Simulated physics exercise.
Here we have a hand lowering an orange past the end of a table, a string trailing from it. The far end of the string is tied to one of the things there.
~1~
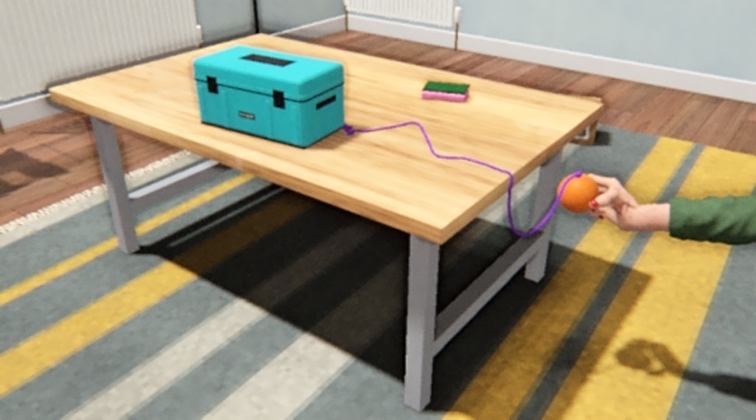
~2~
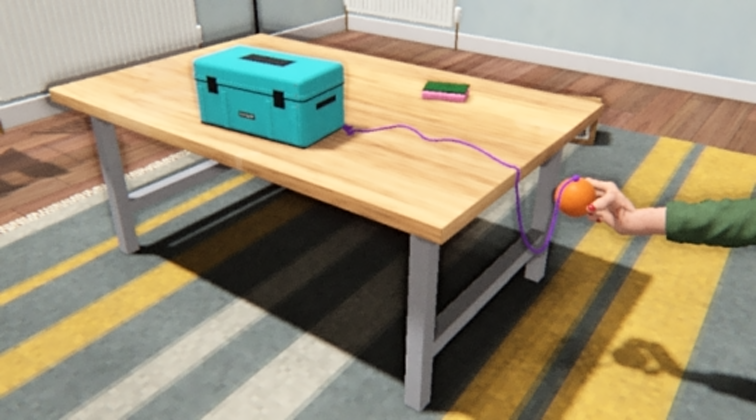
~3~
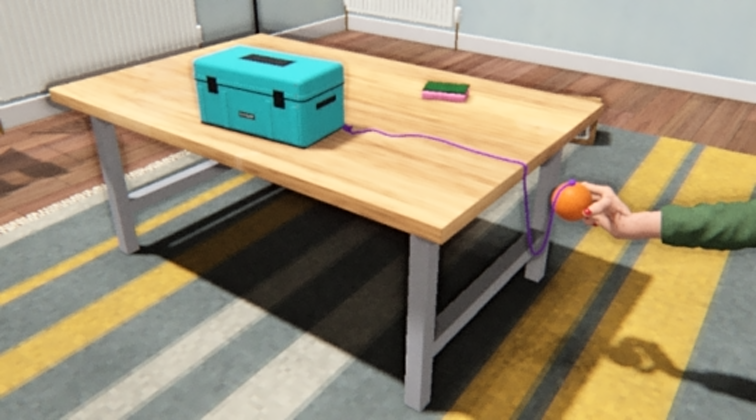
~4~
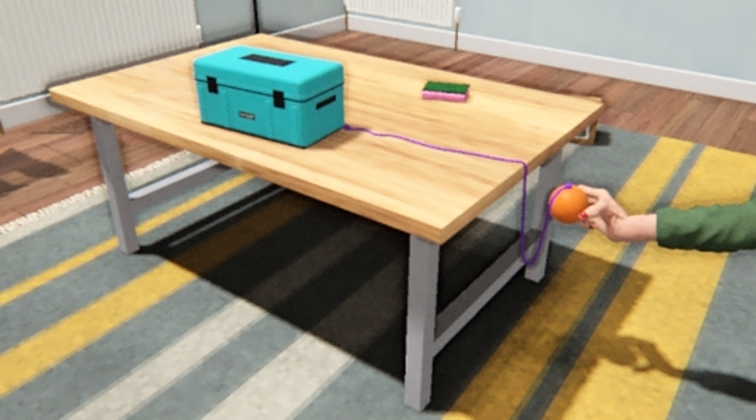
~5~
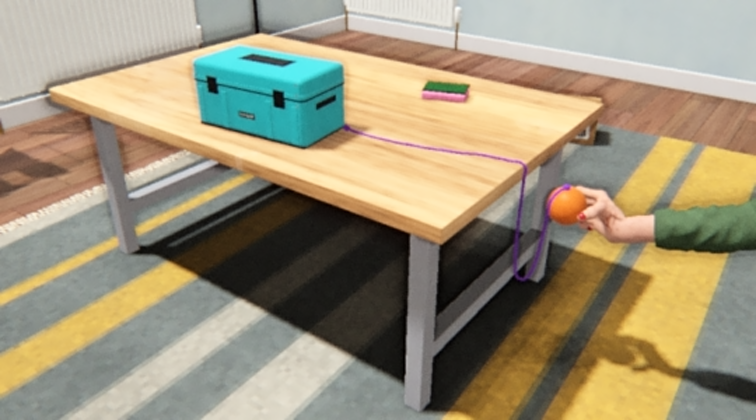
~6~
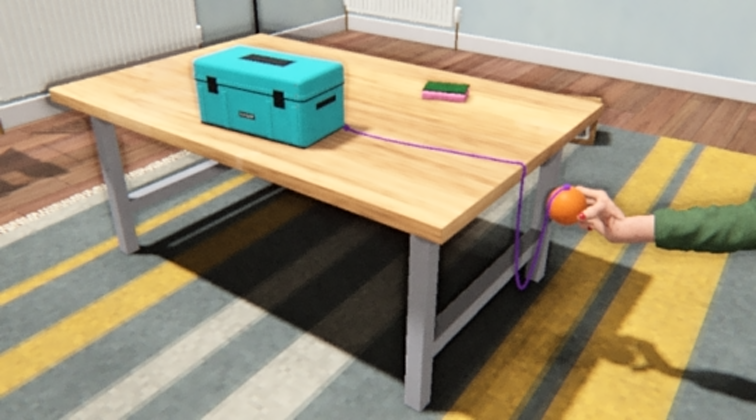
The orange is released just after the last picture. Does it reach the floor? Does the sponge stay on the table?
Outcome: The orange lands on the floor, the sponge keeps its place.
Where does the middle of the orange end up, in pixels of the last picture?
Close to (545, 338).
Then, 0.32 s on from there, orange on the floor near (546, 335); toolbox in place; sponge in place.
Then, 1.10 s on from there, orange on the floor near (545, 338); toolbox in place; sponge in place.
In the end, orange on the floor near (545, 338); toolbox in place; sponge in place. The orange drops all the way and the sponge stays on top.
